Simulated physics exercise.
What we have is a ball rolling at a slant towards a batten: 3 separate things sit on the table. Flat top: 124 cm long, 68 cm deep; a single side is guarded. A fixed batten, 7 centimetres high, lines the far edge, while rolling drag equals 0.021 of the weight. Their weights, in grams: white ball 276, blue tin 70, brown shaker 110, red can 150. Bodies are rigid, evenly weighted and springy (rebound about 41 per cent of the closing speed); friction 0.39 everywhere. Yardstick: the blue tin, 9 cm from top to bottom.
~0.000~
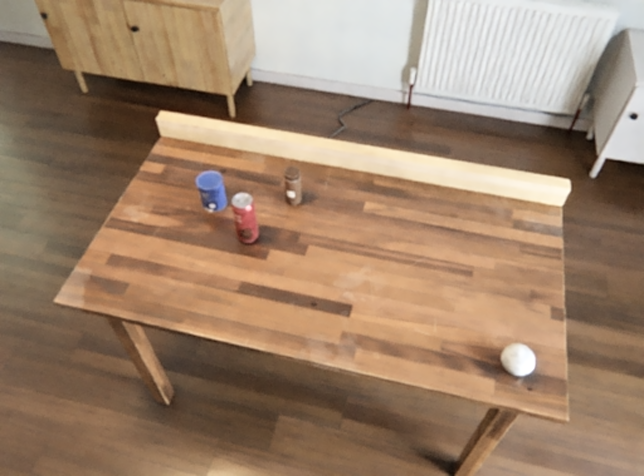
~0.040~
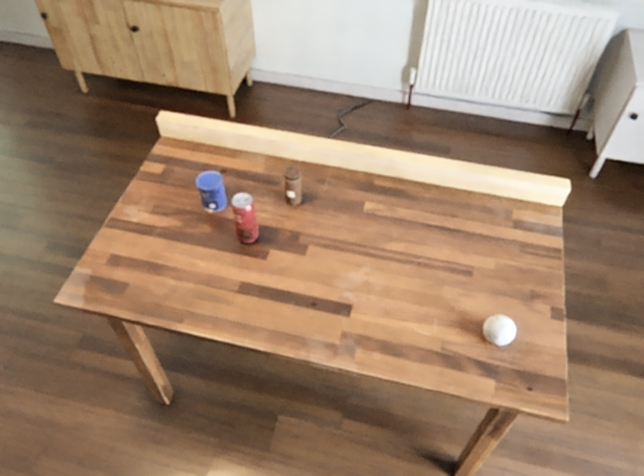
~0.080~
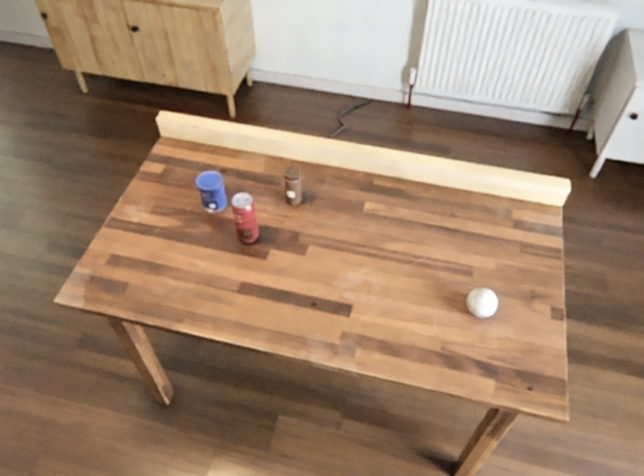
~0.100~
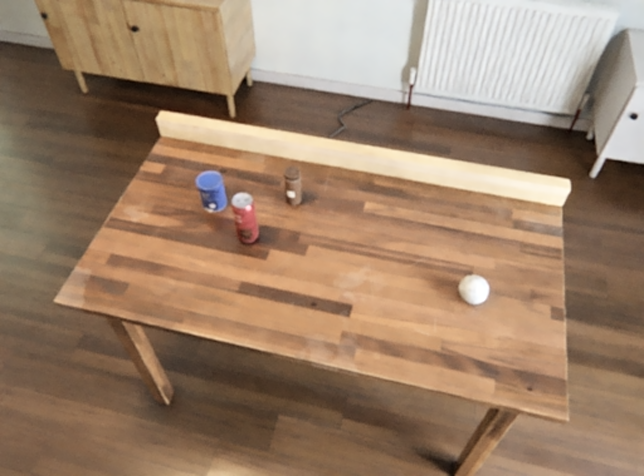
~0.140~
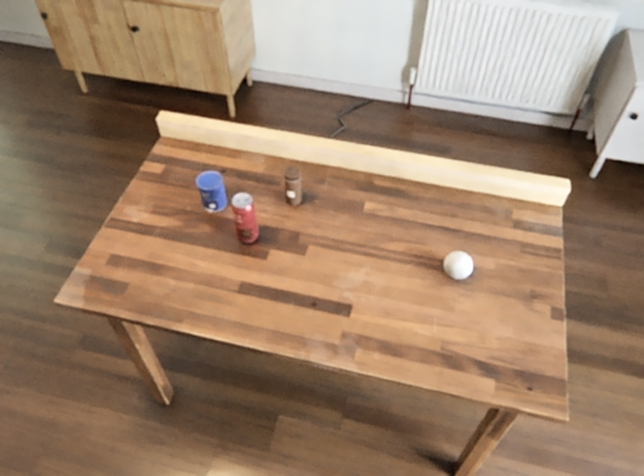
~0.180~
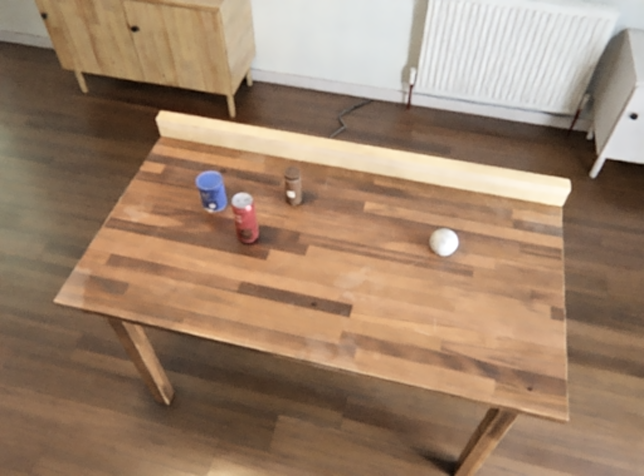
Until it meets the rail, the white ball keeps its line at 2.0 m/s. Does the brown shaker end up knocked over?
Yes.
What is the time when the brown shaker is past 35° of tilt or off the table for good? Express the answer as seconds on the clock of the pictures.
At about 0.8 s.
Around 0.58 s, white ball near (319, 194).
Around 1.18 s, white ball near (218, 214); brown shaker on its side near (244, 185).
Around 2.58 s, white ball near (91, 275); brown shaker on its side near (244, 185).
Finally (2.9 s), on their side or leaning hard on the table, brown shaker; the other 2 still in place (within 4 cm). Final places as that camera would see them, brown shaker near (244, 185).
